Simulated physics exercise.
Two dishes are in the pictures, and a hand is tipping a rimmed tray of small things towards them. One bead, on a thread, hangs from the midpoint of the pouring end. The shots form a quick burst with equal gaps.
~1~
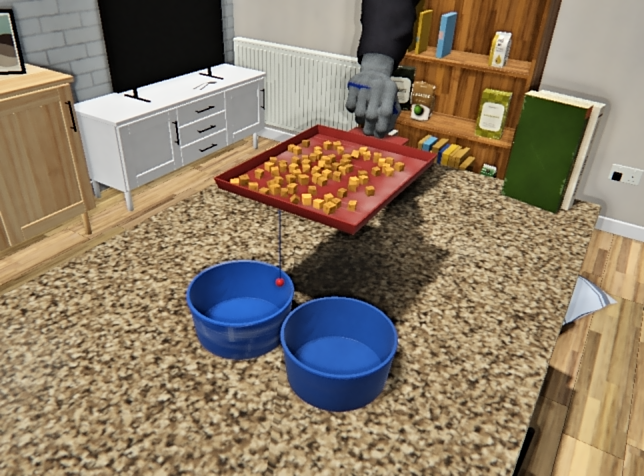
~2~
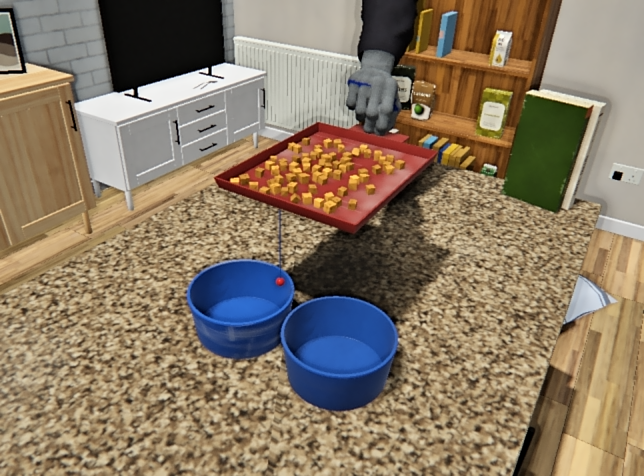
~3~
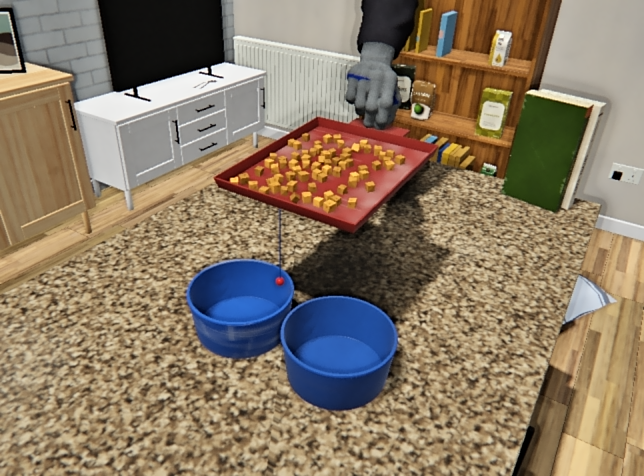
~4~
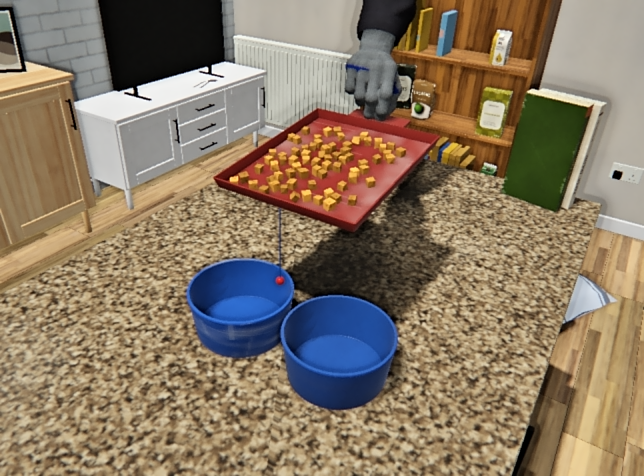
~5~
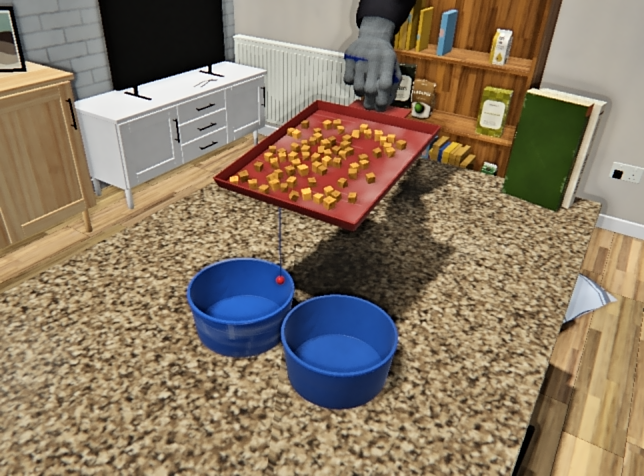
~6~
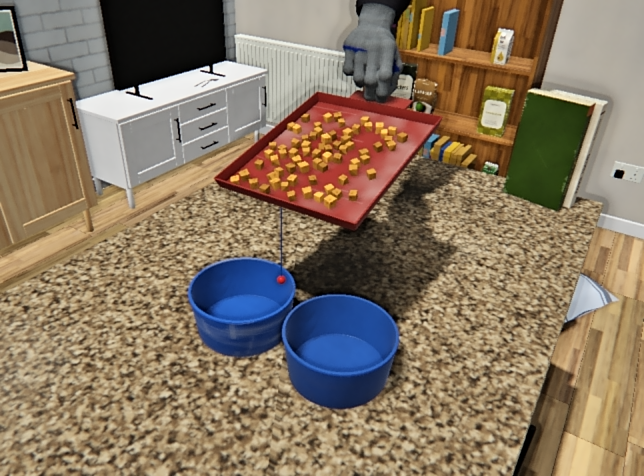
The clip opens on a gloved hand at the far end of a red rimmed tray scattered with small orange cubes, above two blue bowls on a speckled countertop. The hand rises slightly and the tray's far end lifts gradually, steepening its slope toward the bowls, while the cubes barely shift on its surface.
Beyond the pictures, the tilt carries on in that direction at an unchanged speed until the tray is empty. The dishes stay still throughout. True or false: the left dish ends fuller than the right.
True.
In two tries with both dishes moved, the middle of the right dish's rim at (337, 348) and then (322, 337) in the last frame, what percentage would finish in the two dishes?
90 %, 80 %.
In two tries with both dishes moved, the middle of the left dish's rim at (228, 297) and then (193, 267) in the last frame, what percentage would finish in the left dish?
Trial 1 near 70 percent, trial 2 near 20 percent.
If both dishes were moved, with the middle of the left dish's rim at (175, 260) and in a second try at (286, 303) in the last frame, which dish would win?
Try 1 - the dish at right; try 2 - the dish at left.
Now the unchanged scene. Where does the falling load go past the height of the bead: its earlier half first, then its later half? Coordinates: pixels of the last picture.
Close to (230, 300), then close to (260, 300).
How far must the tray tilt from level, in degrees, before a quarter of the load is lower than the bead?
It has tipped about 110 degrees.
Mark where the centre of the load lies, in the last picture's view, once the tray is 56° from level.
The load is centred near (273, 180).
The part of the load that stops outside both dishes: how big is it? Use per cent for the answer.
40 %.
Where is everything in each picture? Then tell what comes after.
The first frame shows corners of the pouring end at (218, 177) and (354, 223), level; middle of the load at (316, 171), croutons; left dish at (207, 334); right dish at (308, 385); bead on its thread at (280, 283).
The second frame shows corners of the pouring end at (218, 177) and (354, 222), level; middle of the load at (317, 170).
The third frame shows corners of the pouring end at (218, 177) and (354, 222), tipped barely, level across its low end; middle of the load at (316, 167).
The fourth frame shows corners of the pouring end at (217, 177) and (354, 221), tipped a little, level across its low end; middle of the load at (316, 163).
The fifth frame shows corners of the pouring end at (217, 177) and (353, 221), tipped a little, level across its low end; middle of the load at (316, 158).
The sixth frame shows corners of the pouring end at (218, 177) and (354, 220), tipped a little, level across its low end; middle of the load at (317, 154); left dish at (209, 331); right dish at (309, 382).
Soon after the last picture, tray tipped steeply; nearly all on the tray; a stray few in the air.
A little later, tray tipped right over; nearly all on the tray; a stray few in the right dish; a stray few in the left dish.
Later still, tray tipped past a quarter turn; a small part in the right dish; about half in the left dish; about a third outside both.
At rest, tray tipped past a quarter turn; a small part in the right dish; about half in the left dish; about a third outside both.
